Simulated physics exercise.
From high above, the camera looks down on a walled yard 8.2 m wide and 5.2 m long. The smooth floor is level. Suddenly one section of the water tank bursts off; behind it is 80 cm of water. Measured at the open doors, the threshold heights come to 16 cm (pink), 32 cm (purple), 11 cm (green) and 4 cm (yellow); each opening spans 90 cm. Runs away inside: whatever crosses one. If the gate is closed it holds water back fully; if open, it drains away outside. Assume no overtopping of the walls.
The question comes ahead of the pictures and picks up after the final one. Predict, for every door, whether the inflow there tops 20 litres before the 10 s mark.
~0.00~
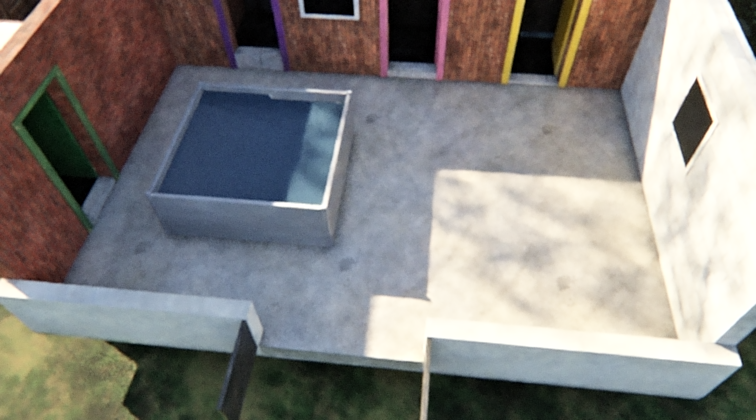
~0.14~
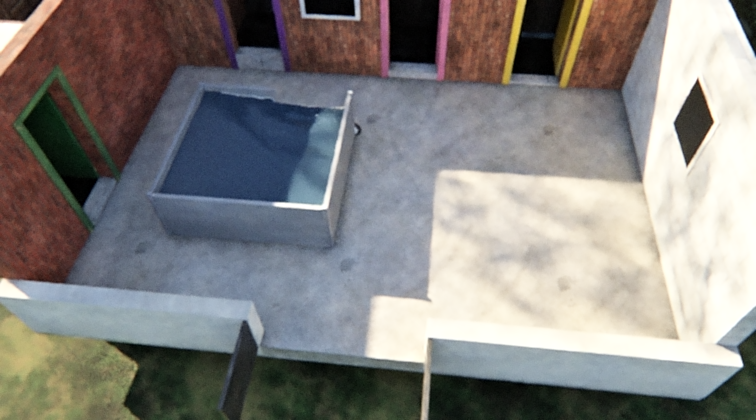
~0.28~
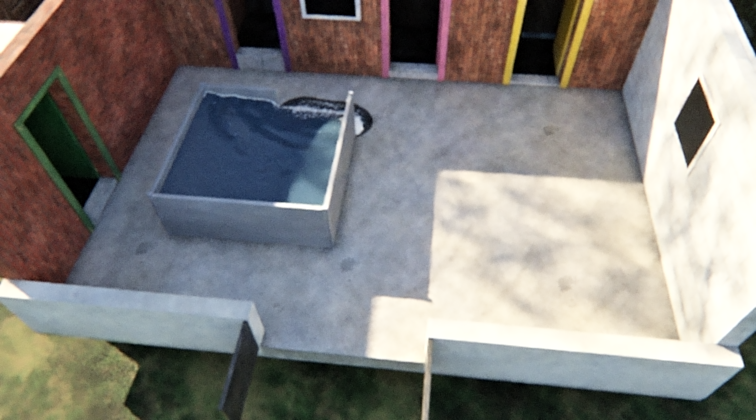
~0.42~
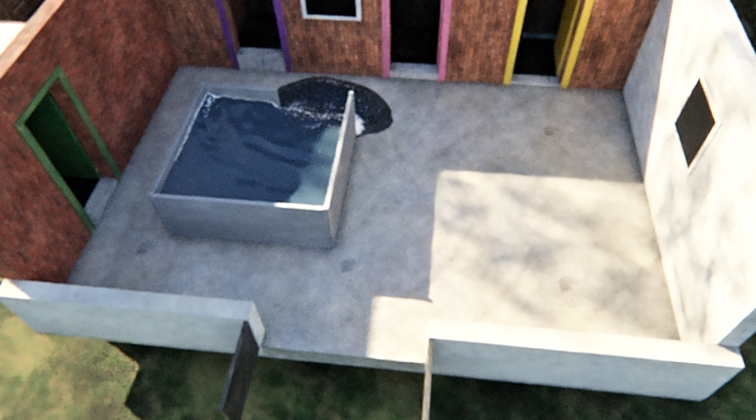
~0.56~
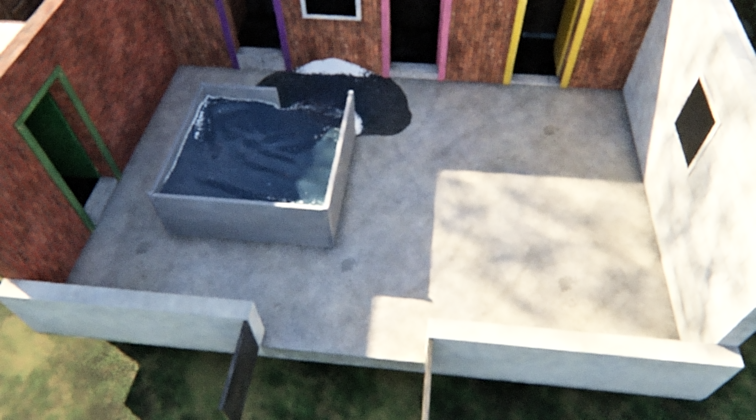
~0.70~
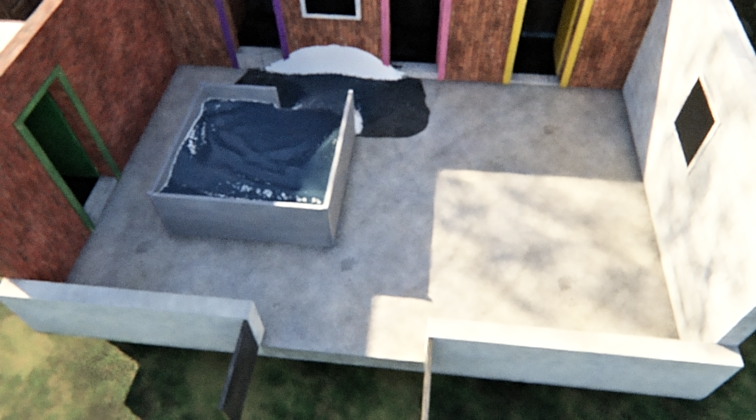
Prediction: At the pink door it tops 20 litres; at the purple door it falls short of 20 litres; at the green door it falls short of 20 litres; at the yellow door it tops 20 litres.
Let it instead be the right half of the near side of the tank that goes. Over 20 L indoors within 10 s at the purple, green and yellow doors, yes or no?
So purple ends up short of it, green short of it, yellow short of it.
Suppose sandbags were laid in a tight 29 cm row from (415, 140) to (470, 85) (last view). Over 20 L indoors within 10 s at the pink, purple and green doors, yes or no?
Doors: Pink exceeds / purple stays under / green stays under.
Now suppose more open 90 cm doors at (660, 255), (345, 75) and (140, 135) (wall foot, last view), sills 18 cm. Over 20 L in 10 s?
Per doorway, in order: Insufficient / sufficient / insufficient.
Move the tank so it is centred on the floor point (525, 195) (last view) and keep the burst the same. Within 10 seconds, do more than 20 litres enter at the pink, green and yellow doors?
Against the limit, the pink door stays within it, the green door stays within it and the yellow door exceeds it.
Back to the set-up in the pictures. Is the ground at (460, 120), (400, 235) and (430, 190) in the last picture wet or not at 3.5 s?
Respectively: Got hit, was missed, was missed.
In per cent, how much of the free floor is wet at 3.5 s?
55 %.
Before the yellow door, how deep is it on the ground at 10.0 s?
It averages close to 5.5 centimetres.
After 1.4 s water covers 15 % of the floor and is deepest (56 cm) near (337, 74); pink door 29 cm at the sill, 6 L in, purple door 23 cm at the sill, 0 L in, green door not reached, yellow door not reached.
After 2.2 s water covers 35 % of the floor and is deepest (48 cm) near (337, 74); pink door 27 cm at the sill, 49 L in, purple door 22 cm at the sill, 0 L in, green door not reached, yellow door 8 cm at the sill, 1 L in.
After 3.5 s water covers 55 % of the floor and is deepest (32 cm) near (336, 80); pink door 20 cm at the sill, 81 L in, purple door 17 cm at the sill, 0 L in, green door 7 cm at the sill, 0 L in, yellow door 7 cm at the sill, 10 L in.
After 6.0 s water covers 85 % of the floor and is deepest (22 cm) near (87, 242); pink door 13 cm at the sill, 91 L in, purple door 11 cm at the sill, 0 L in, green door 7 cm at the sill, 0 L in, yellow door 5 cm at the sill, 18 L in.
After 10.0 s water covers 100 % of the floor and is deepest (14 cm) near (350, 287); pink door 11 cm at the sill, 92 L in, purple door 6 cm at the sill, 0 L in, green door 10 cm at the sill, 5 L in, yellow door 5 cm at the sill, 39 L in.
